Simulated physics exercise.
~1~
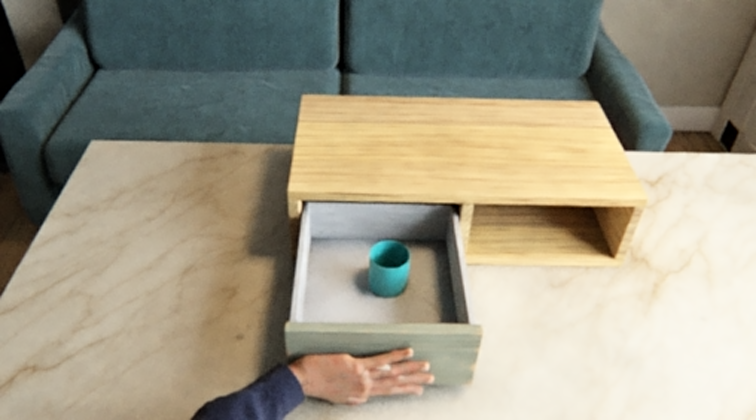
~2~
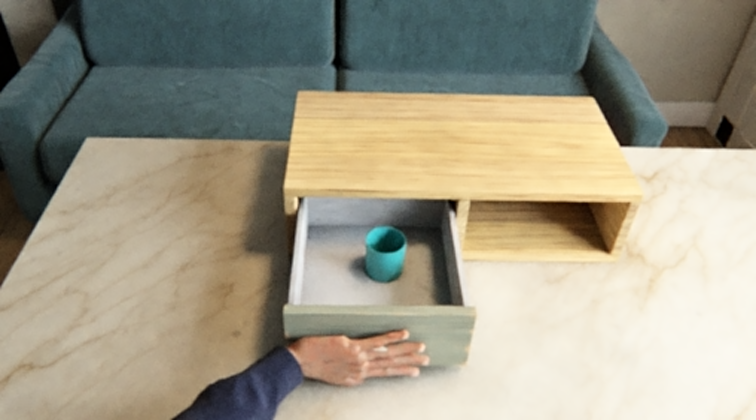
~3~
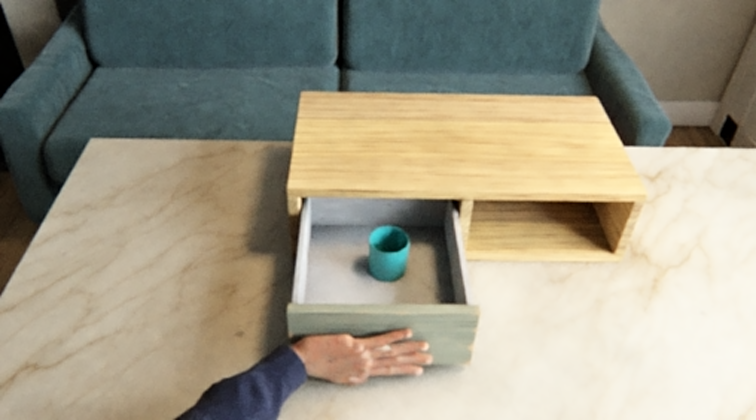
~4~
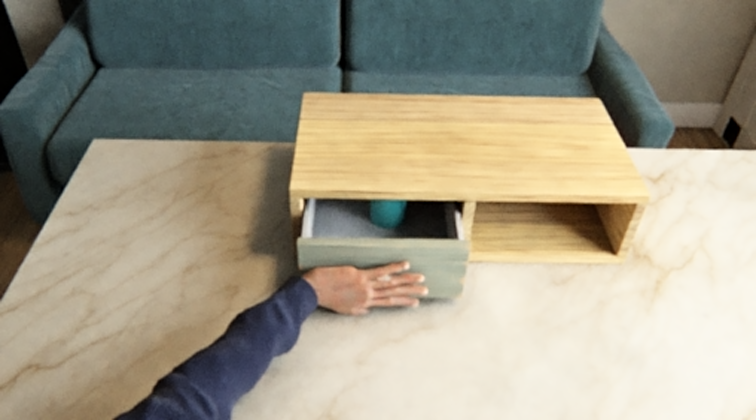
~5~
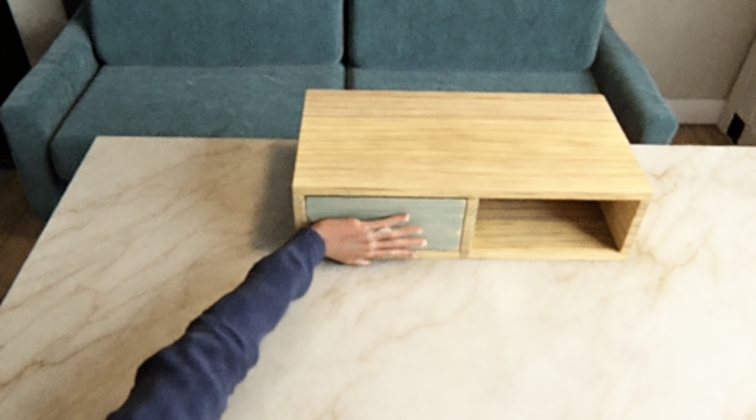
A hand in a dark blue sleeve rests against the front of an open drawer, seen from above across a pale, brown-veined marble table. The drawer, grey-green in front, sits in the left side of a light wooden chest with an empty compartment on the right, and a teal sofa stands behind. A turquoise cup stands inside the drawer. The hand pushes the drawer slightly inward, pauses, then slides it farther in, carrying the cup partly beneath the chest's top. Finally, the drawer closes flush, hiding the cup, with the hand still against its front.
